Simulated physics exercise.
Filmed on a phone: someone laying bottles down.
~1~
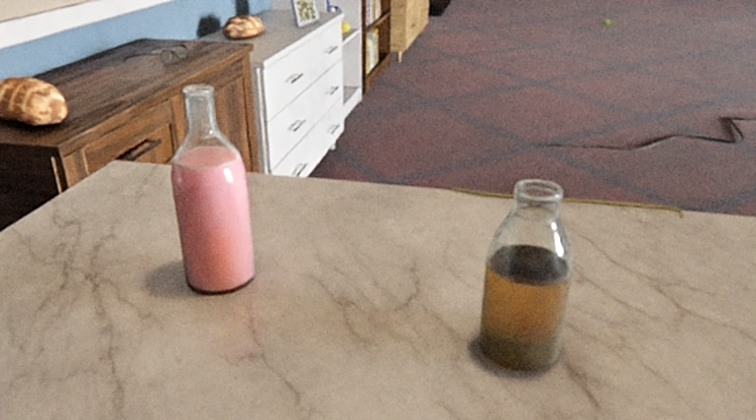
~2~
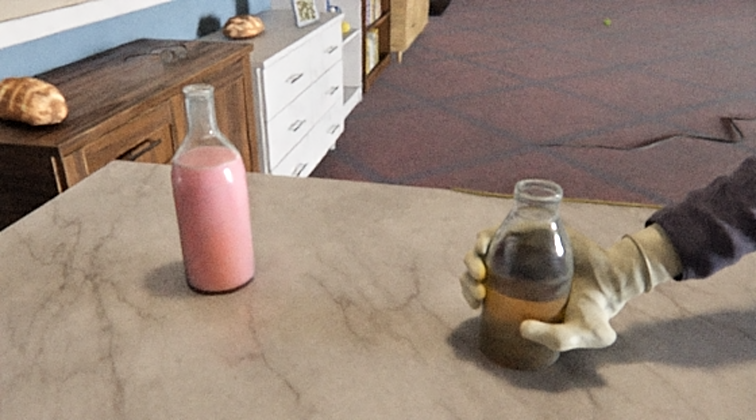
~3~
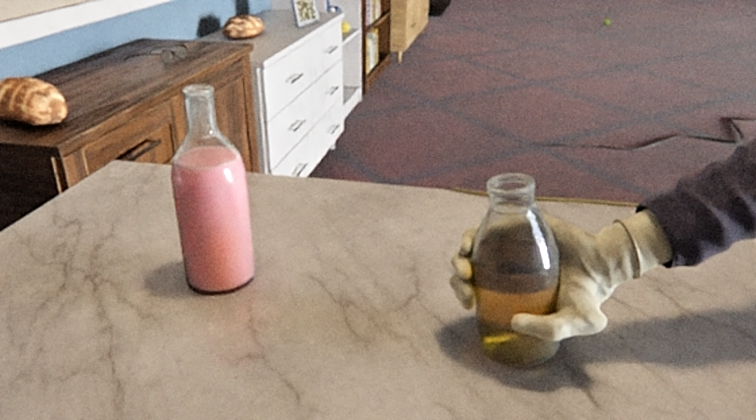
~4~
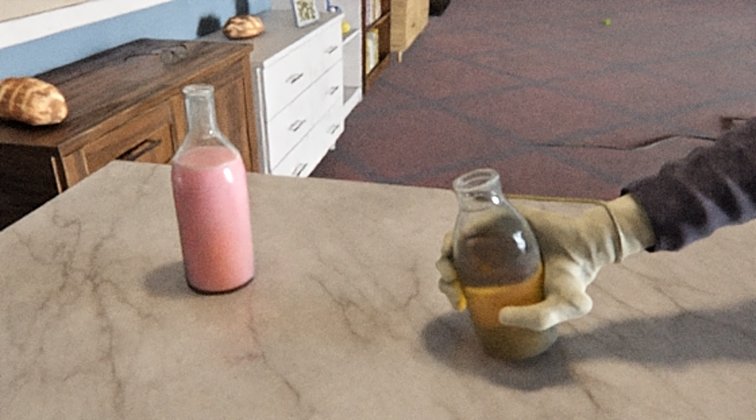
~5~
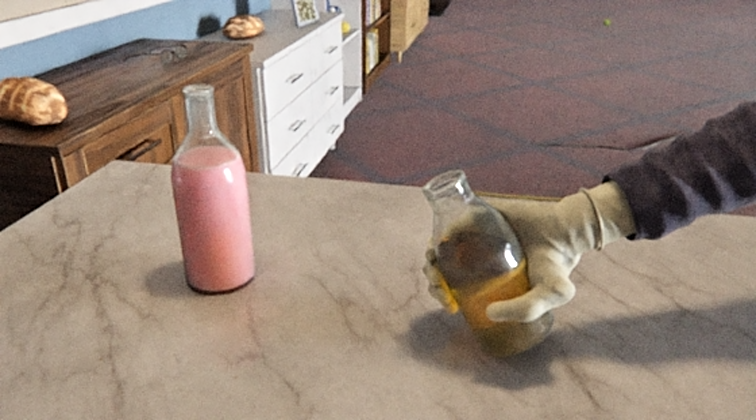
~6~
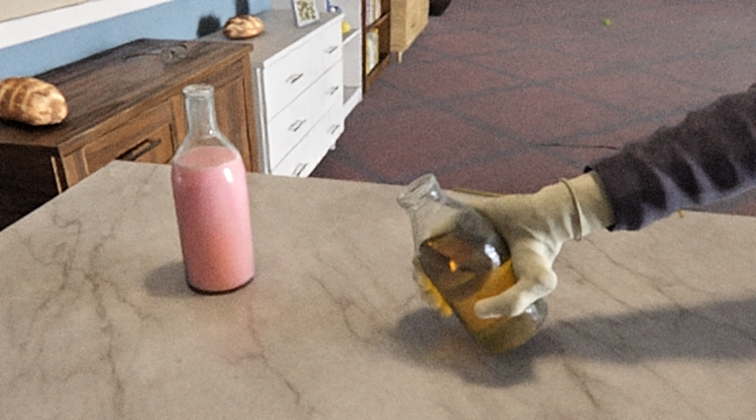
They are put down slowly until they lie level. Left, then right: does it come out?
The left bottle leaks; the right bottle leaks.
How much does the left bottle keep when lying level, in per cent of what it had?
Roughly 35 per cent.
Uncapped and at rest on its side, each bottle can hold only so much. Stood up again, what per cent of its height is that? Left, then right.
First 22 %, second 18 %.
A moment on, the right bottle is nearly down; right bottle, all still inside.
Further on, the right bottle lies flat; right bottle, a puddle at its mouth.
When it is over, both lie flat; right bottle, a puddle at its mouth; left bottle, a puddle at its mouth.
